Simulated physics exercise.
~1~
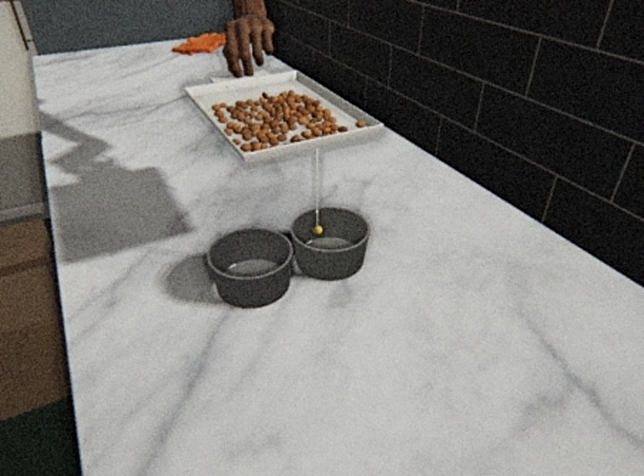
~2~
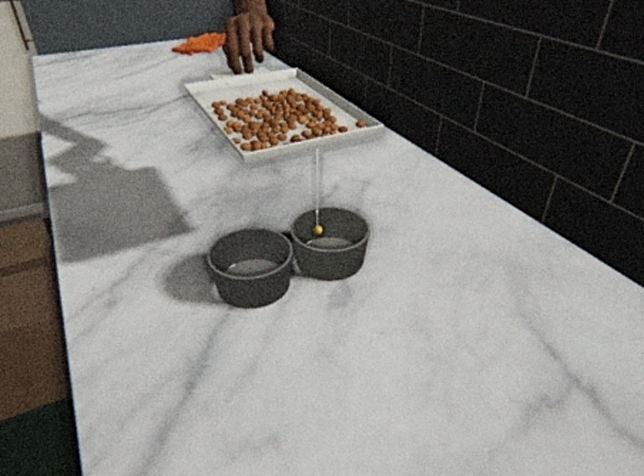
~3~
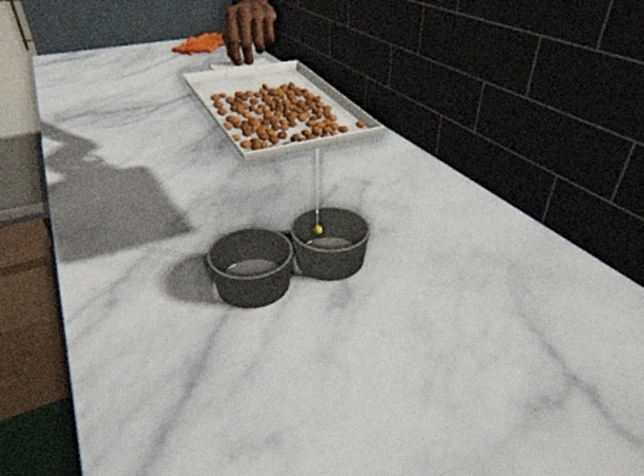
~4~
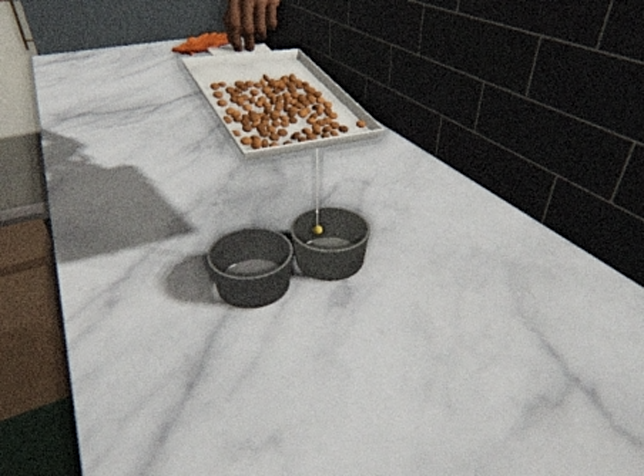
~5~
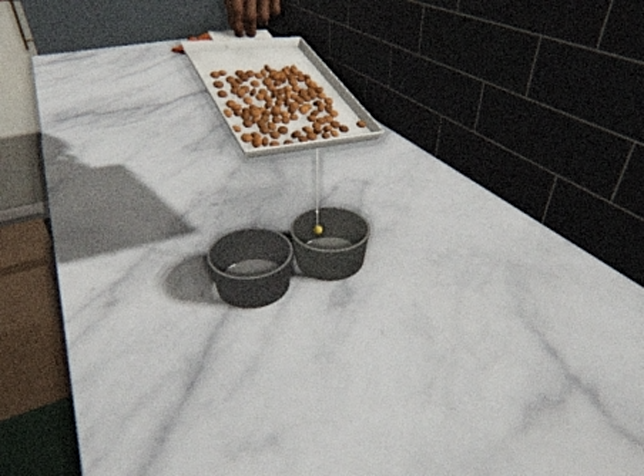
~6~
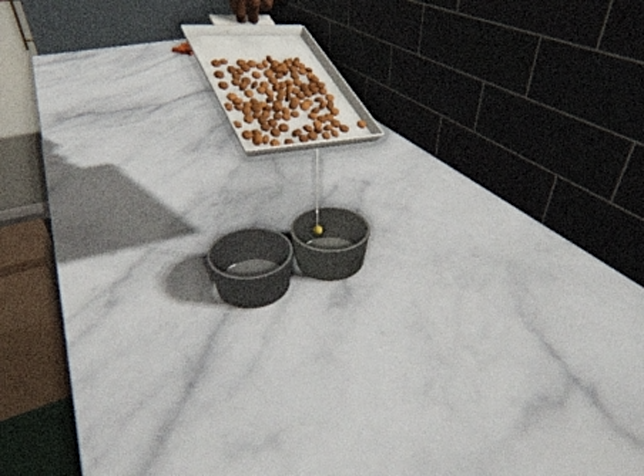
A hand raised the far end of a white tray of small brown pieces, tilting it gradually steeper toward two dark round dishes, while a small bead hung almost still on its thread.
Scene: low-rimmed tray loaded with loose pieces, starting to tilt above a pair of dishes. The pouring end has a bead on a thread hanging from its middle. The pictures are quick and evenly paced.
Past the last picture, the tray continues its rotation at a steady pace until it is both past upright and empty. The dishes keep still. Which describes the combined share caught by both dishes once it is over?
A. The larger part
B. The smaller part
Option B: The smaller part.
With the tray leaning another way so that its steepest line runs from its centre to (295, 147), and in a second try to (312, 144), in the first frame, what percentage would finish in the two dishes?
Shares, approx.: 20 %, then 10 %.
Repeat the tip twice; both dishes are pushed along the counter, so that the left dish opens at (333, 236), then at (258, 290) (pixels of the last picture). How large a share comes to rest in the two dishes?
About 50 and 50 per cent respectively.
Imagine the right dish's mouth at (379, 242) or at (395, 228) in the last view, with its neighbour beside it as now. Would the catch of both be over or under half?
Held in all, by try: A larger portion, then a larger portion.
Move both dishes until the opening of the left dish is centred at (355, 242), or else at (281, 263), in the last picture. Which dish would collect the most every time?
The first try favours the leftmost one, and the second try favours the rightmost one.
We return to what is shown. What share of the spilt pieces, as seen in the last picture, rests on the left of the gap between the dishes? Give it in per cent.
Around 10 per cent, give or take.
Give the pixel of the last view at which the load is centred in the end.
Roughly at pixel (373, 282).
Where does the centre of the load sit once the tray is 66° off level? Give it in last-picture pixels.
Mark it at roughly (338, 129) in the final frame.
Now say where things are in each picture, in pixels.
The first picture shows corners of the pouring end (246, 152) and (378, 124), level; middle of the load (278, 119), bits of cat kibble; left dish (267, 288); right dish (349, 261); bead on its thread (318, 230).
The second picture shows corners of the pouring end (246, 152) and (378, 124), level; middle of the load (278, 118).
The third picture shows corners of the pouring end (246, 151) and (378, 126), tipped barely, lowest at the right corner; middle of the load (278, 114).
The fourth picture shows corners of the pouring end (247, 149) and (379, 128), tipped a little, lowest at the right corner; middle of the load (278, 109).
The fifth picture shows corners of the pouring end (248, 148) and (379, 130), tipped clearly, lowest at the right corner; middle of the load (287, 103).
The sixth picture shows corners of the pouring end (249, 147) and (379, 132), tipped clearly, lowest at the right corner; middle of the load (288, 98); left dish (267, 288); right dish (349, 261).
Just after the last frame, tray tipped steeply; almost all on the tray; about a tenth in the air.
A moment on, tray tipped past a quarter turn; about a tenth in the right dish; the larger part outside both; roughly a quarter in the air.
Further on, tray tipped past a quarter turn; about a tenth in the right dish; the larger part outside both.
When it is over, tray tipped past a quarter turn; not one in the left dish; about a tenth in the right dish; the larger part outside both.
